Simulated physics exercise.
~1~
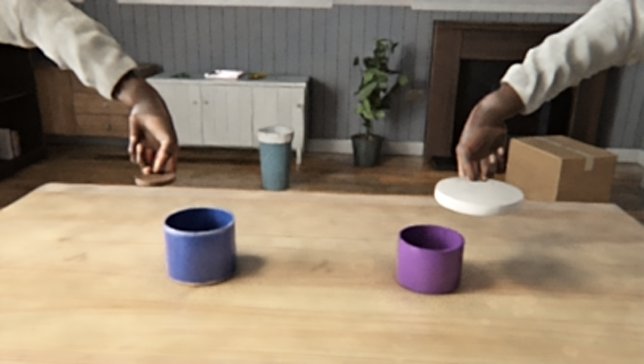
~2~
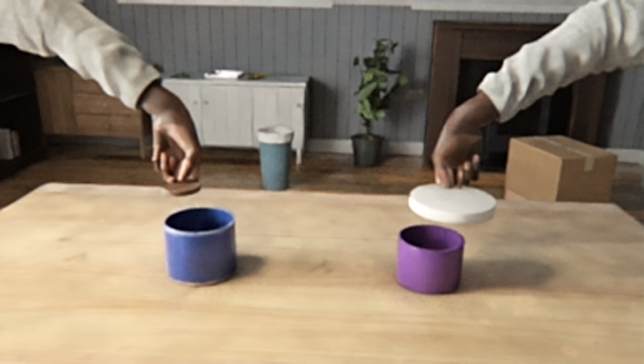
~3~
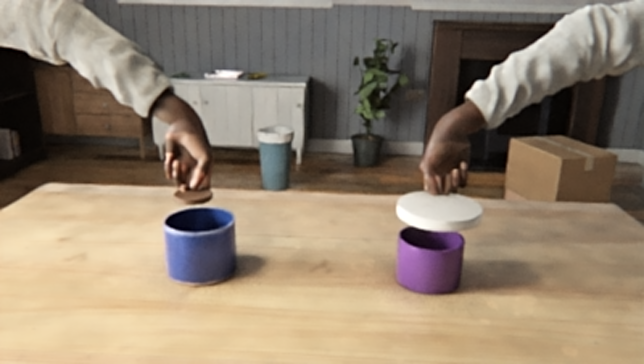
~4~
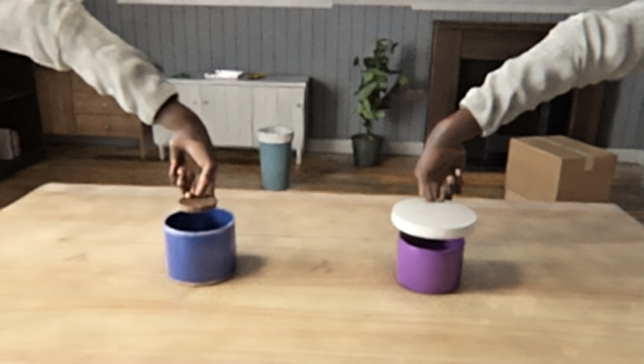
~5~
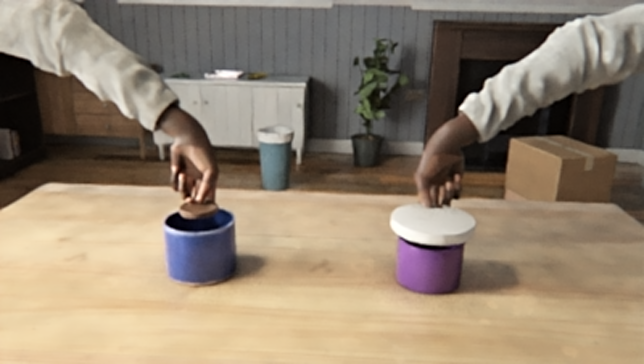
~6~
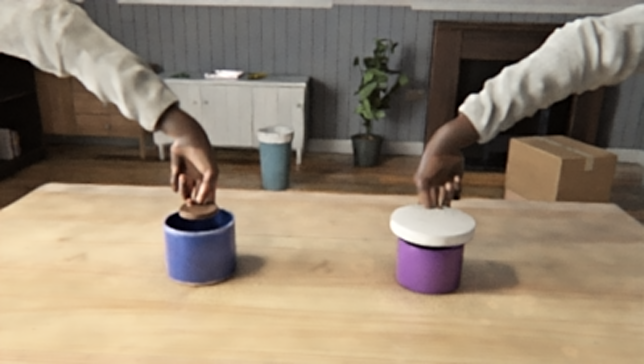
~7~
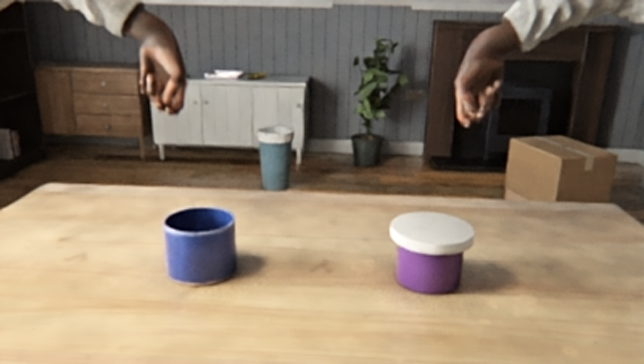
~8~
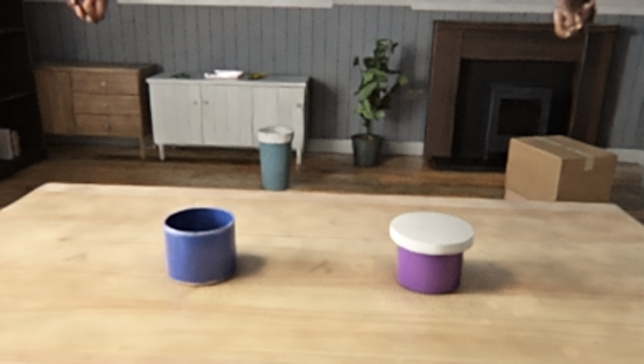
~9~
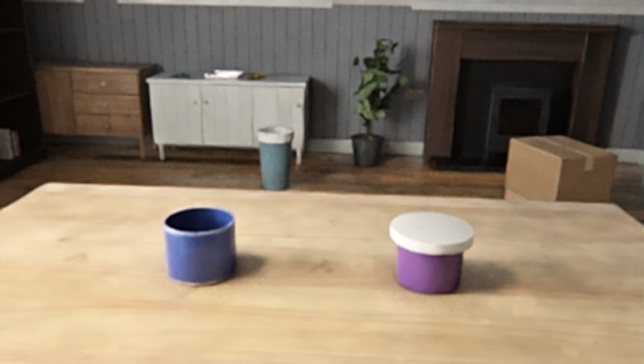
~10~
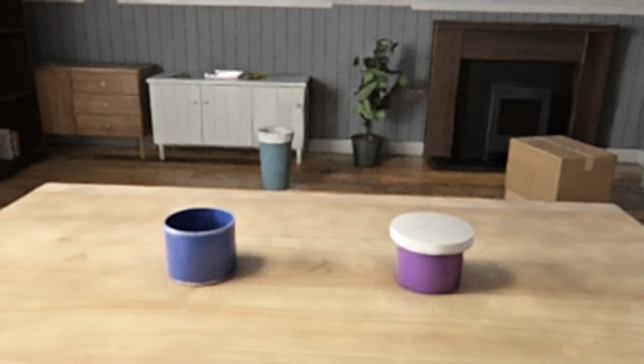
Two hands in pale long sleeves reach in from either side over a light wooden table, seen from a steady, slightly raised view in a grey-panelled room with a fireplace, cabinets and a plant. The left hand holds a small brown disc above an open blue container, and the right holds a wide white disc above an open purple one. Both hands move inward and lower the discs to the openings. They let go and withdraw upward out of view. The brown disc drops inside the blue container, out of sight, while the white disc rests on the purple container's rim, covering it.
